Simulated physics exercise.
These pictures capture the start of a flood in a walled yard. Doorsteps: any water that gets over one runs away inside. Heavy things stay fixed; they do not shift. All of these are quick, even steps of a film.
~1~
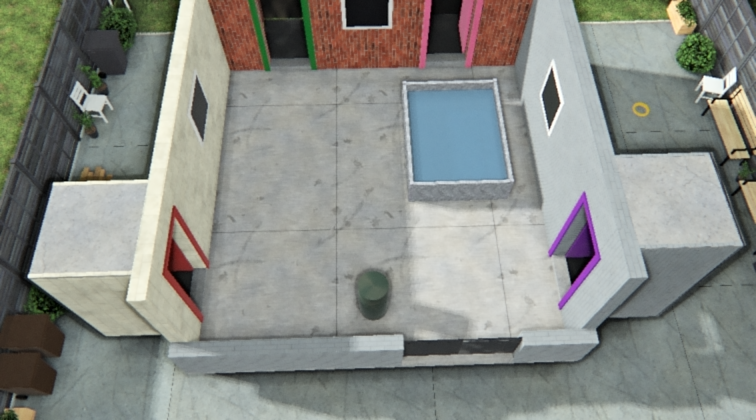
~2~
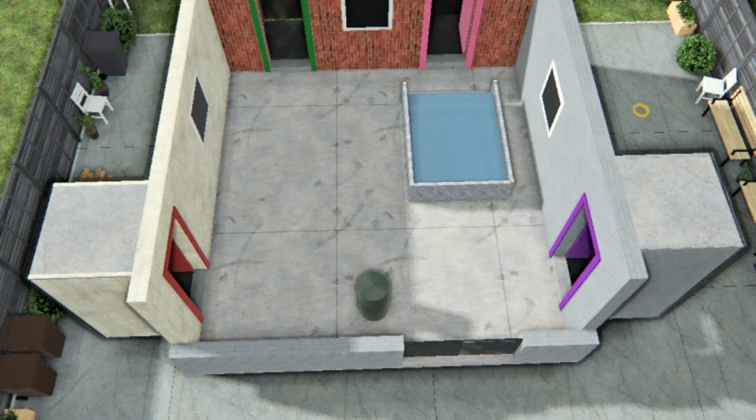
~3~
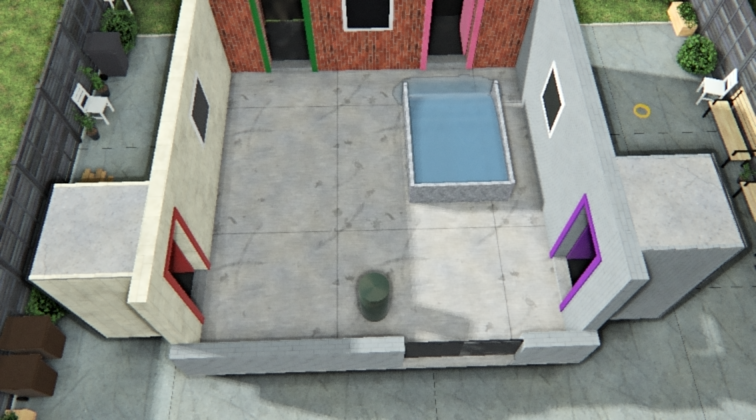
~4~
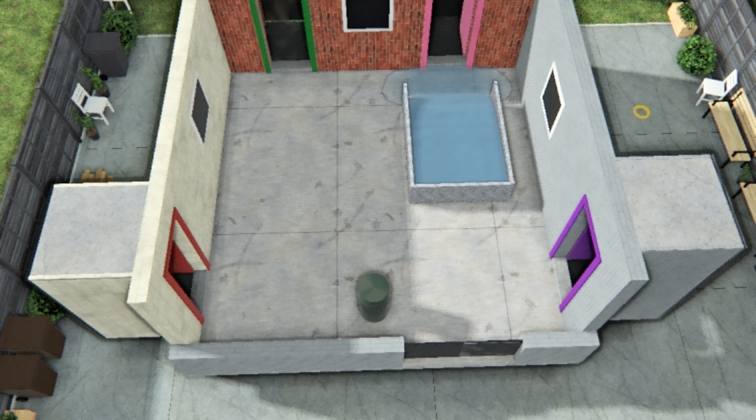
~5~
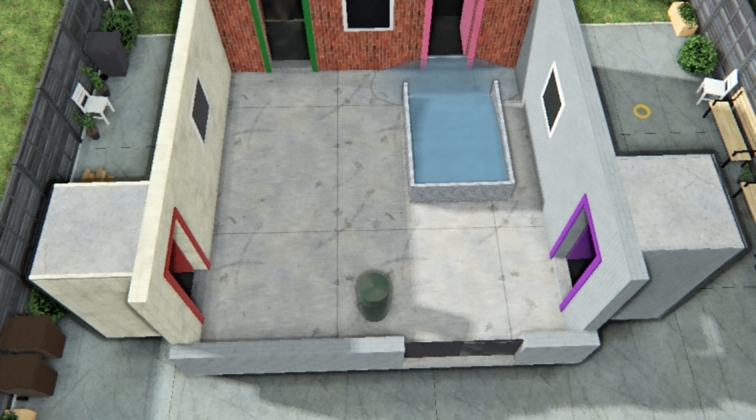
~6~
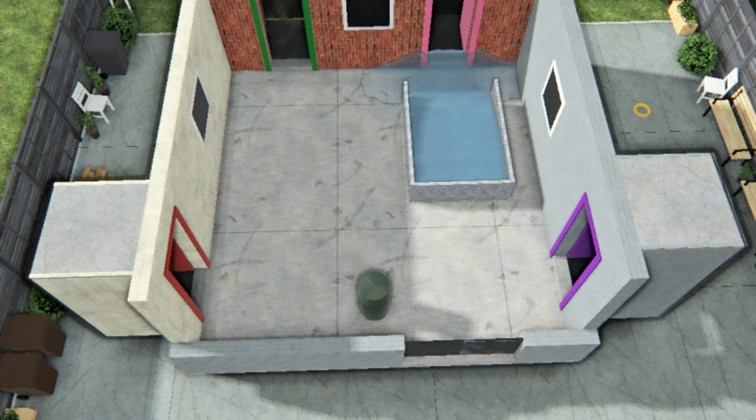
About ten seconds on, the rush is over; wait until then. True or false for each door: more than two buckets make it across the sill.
Red door: False; pink door: True; purple door: False; green door: False.
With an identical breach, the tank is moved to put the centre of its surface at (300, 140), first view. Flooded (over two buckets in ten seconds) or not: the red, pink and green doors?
My take: Red stays within the limit; pink stays within the limit; green overshoots.
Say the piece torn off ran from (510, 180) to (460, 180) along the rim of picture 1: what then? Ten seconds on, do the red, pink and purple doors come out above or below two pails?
Red door exceeds the limit, pink door falls short, purple door exceeds the limit.
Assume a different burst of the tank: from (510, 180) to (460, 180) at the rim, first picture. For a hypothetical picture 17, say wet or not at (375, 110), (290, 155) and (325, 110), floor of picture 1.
Spot one ends up untouched by the spill, spot two untouched by the spill, spot three untouched by the spill.
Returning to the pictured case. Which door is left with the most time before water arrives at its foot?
That would be the red one.
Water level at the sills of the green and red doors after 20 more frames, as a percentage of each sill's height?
Depth ratios, approx.: 50 and 0 percent.
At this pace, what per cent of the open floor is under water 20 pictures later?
About 45 per cent.
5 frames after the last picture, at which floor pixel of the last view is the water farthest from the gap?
The farthest wet spot is near (305, 75).
A moment on, water covers 10 % of the floor; the red door not reached, the pink door far over two buckets in, the purple door not reached, the green door not reached.
Next, water covers 25 % of the floor; the red door not reached, the pink door far over two buckets in, the purple door not reached, the green door wet at the sill, nothing in.
Then, water covers 45 % of the floor; the red door not reached, the pink door far over two buckets in, the purple door wet at the sill, nothing in, the green door wet at the sill, nothing in.
Later, water covers 75 % of the floor; the red door wet at the sill, nothing in, the pink door far over two buckets in, the purple door wet at the sill, nothing in, the green door wet at the sill, nothing in.
In the end, water covers 95 % of the floor; the red door under two buckets in, the pink door far over two buckets in, the purple door wet at the sill, nothing in, the green door wet at the sill, nothing in.
